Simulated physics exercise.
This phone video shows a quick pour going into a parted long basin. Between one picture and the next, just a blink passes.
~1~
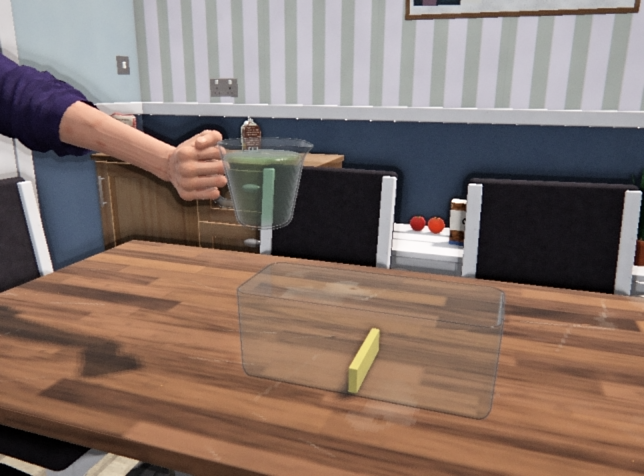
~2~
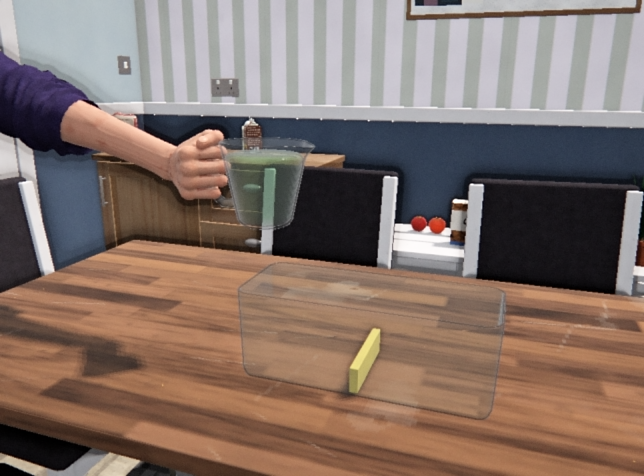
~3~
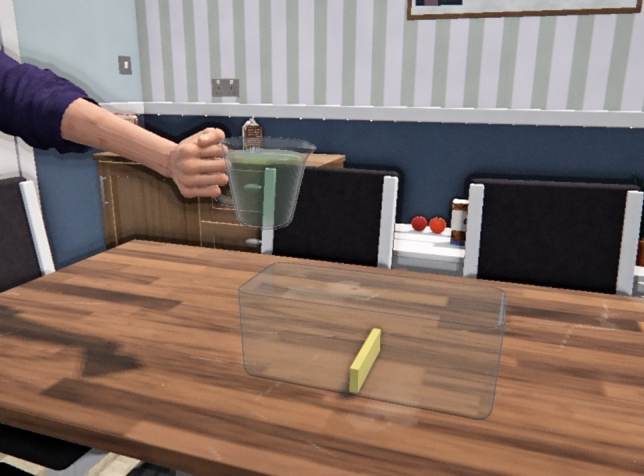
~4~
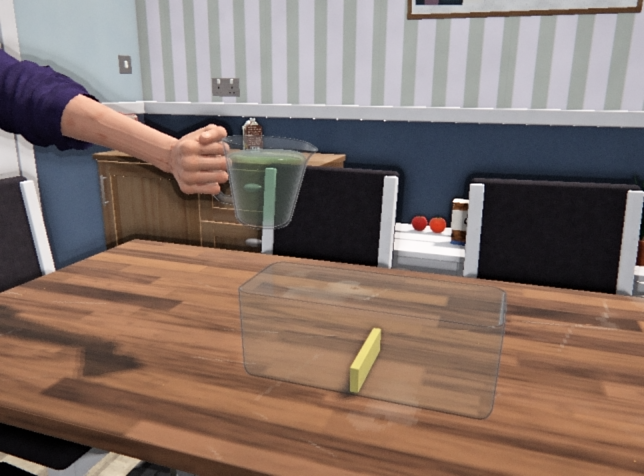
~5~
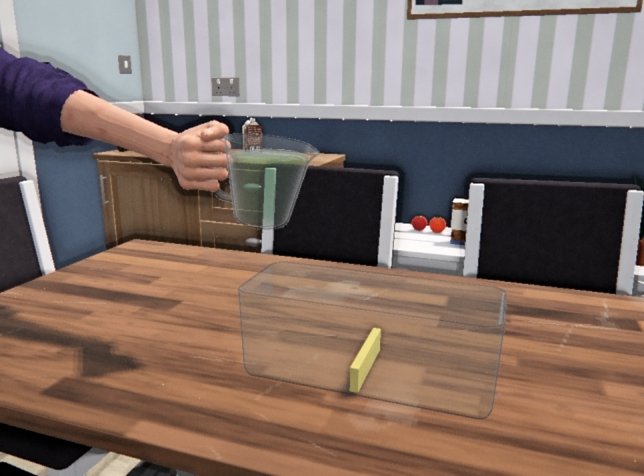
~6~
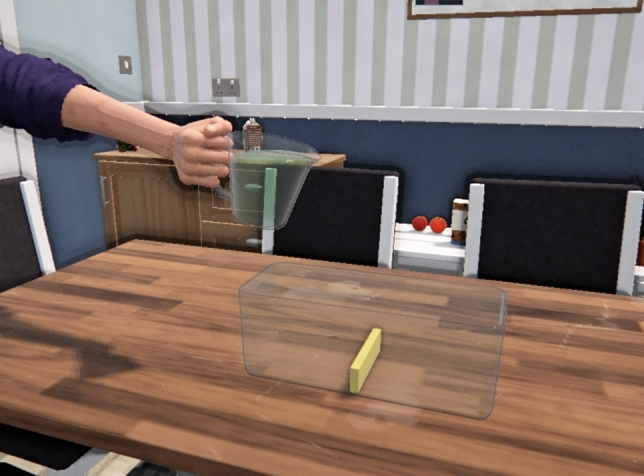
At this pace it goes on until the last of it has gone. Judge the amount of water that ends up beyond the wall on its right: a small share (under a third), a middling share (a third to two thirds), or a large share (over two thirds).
A middling share.
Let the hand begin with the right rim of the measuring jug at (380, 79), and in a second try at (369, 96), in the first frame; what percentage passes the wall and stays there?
About 90 % the first time, about 95 % the second.
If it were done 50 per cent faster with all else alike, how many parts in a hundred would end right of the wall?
I'd say close to 40 per cent.
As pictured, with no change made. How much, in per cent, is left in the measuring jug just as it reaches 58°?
Around 75 in a hundred.
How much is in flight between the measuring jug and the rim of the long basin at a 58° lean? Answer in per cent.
That comes to near 15 percent.
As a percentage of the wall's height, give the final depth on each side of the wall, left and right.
I get 40 % for the left and 40 % for the right.
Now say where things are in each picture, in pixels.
Tilt 0°; pouring edge (312, 146); surface from (230, 153) to (303, 157); the long basin's rim runs from (255, 277) to (503, 309); the wall's top is at (365, 348), in the first frame.
Tilt 0°; pouring edge (314, 146); surface from (232, 153) to (304, 156), in the second frame.
Tilt 2°; pouring edge (315, 148); surface from (233, 152) to (305, 157), in the third frame.
Tilt 4°; pouring edge (317, 150); surface from (234, 152) to (306, 158), in the fourth frame.
Tilt 8°; pouring edge (318, 153); surface from (236, 153) to (308, 157), in the fifth frame.
Tilt 12°; pouring edge (321, 158); surface from (238, 154) to (313, 159), in the sixth frame.
A moment on, the measuring jug is tipped part way and 74 per cent is still to pour, 3 is left of the wall and 6 right of it.
Next, the measuring jug is tipped on its side and 22 per cent is still to pour, 19 is left of the wall and 43 right of it.
Then the measuring jug is tipped on its side and 1 per cent is still to pour, 48 is left of the wall and 50 right of it.
Later the measuring jug is tipped on its side and 0 per cent is still to pour, 49 is left of the wall and 51 right of it.
Finally, 49 per cent lies left of the wall, 51 right of it and 1 outside.
